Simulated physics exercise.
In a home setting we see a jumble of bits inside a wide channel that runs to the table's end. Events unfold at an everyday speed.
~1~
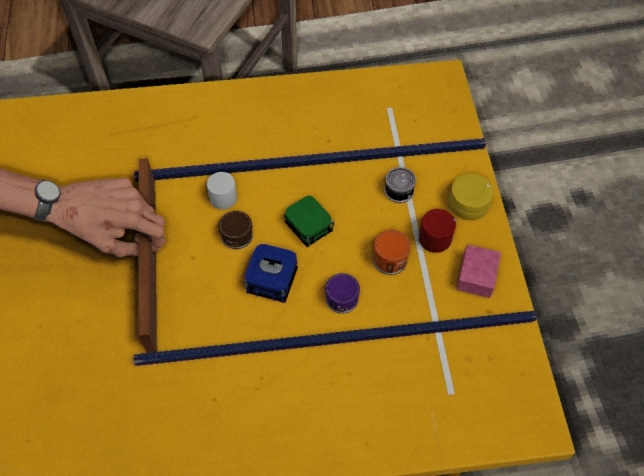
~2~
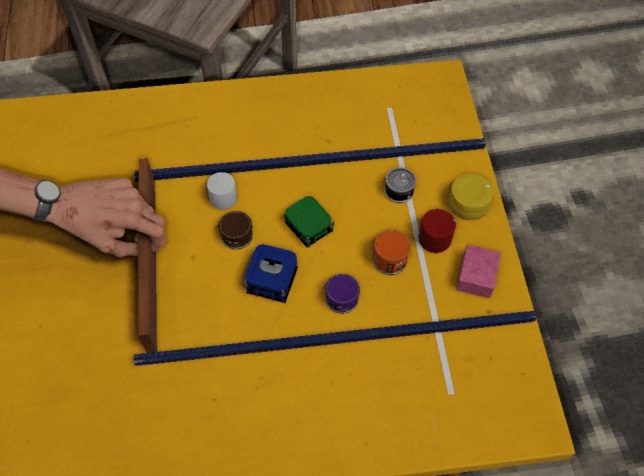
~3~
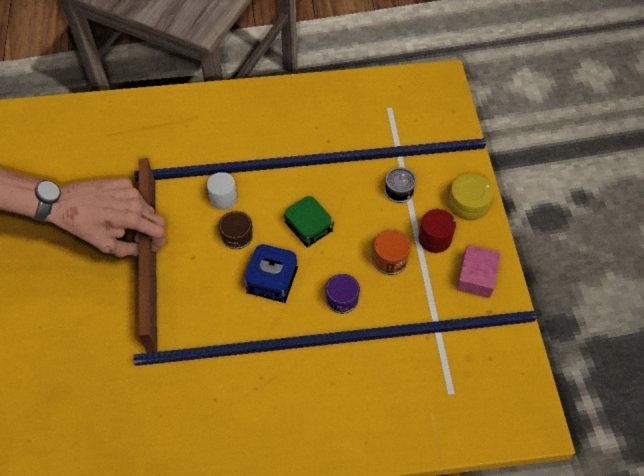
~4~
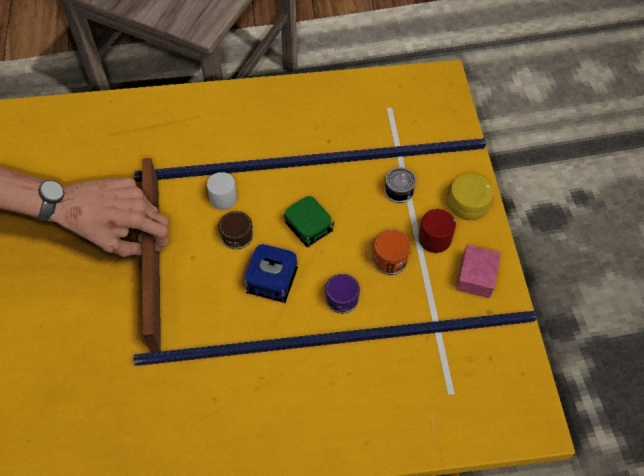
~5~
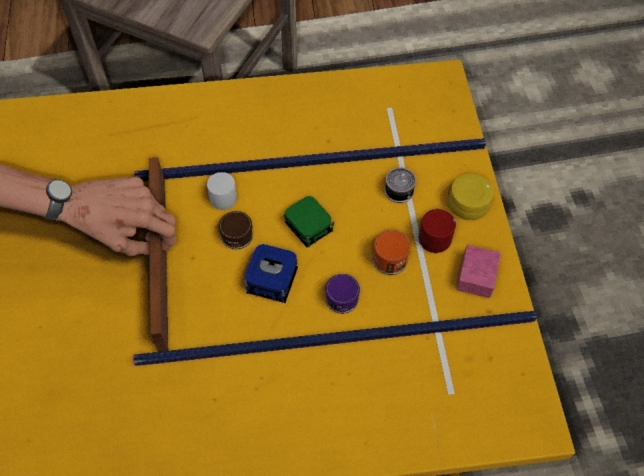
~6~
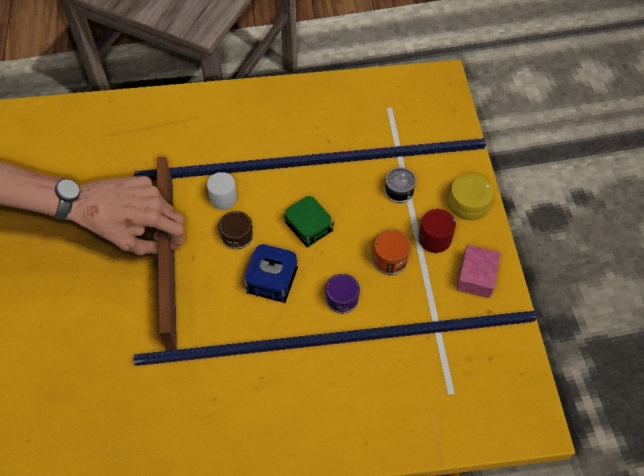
A hand with a watch grips a brown board at the left of a yellow table, seen from above in a home with a patterned rug. Between two dark blue rails lie white, brown, green, blue and purple items, with silver, orange, red, yellow and pink ones near a white line at right. The hand rests, then slides the board slightly right, while the items and camera stay still.
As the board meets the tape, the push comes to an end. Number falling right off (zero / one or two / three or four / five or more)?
Zero.
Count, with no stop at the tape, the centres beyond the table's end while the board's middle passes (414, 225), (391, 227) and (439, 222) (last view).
0, 0 and 1.
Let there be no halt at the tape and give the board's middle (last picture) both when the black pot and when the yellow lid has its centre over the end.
The middle is at (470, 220) when it's the black pot, and at (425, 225) when it's the yellow lid.
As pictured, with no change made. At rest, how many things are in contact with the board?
It ends up touching 4.
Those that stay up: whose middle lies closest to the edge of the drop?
It would be the yellow lid.
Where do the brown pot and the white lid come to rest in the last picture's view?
Same order as the question: First (428, 205), second (419, 172).
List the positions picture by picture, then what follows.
The first picture shows yellow lid (471, 197); pink block (479, 271); red lid (437, 231); board (147, 252); tape (417, 235).
The second picture shows pink block (478, 271); white lid (222, 191).
The third picture shows red lid (437, 231); blue case (272, 273).
The fourth picture shows yellow lid (471, 197); black pot (400, 185).
The fifth picture shows pink block (478, 271); green case (309, 221).
The sixth picture shows yellow lid (471, 197); pink block (478, 271); red lid (437, 231); board (166, 250); tape (417, 235).
Early on, none off yet; yellow lid at rest near (471, 197); pink block at rest near (478, 271); red lid at rest near (437, 231).
Finally, the number that fall off is zero.
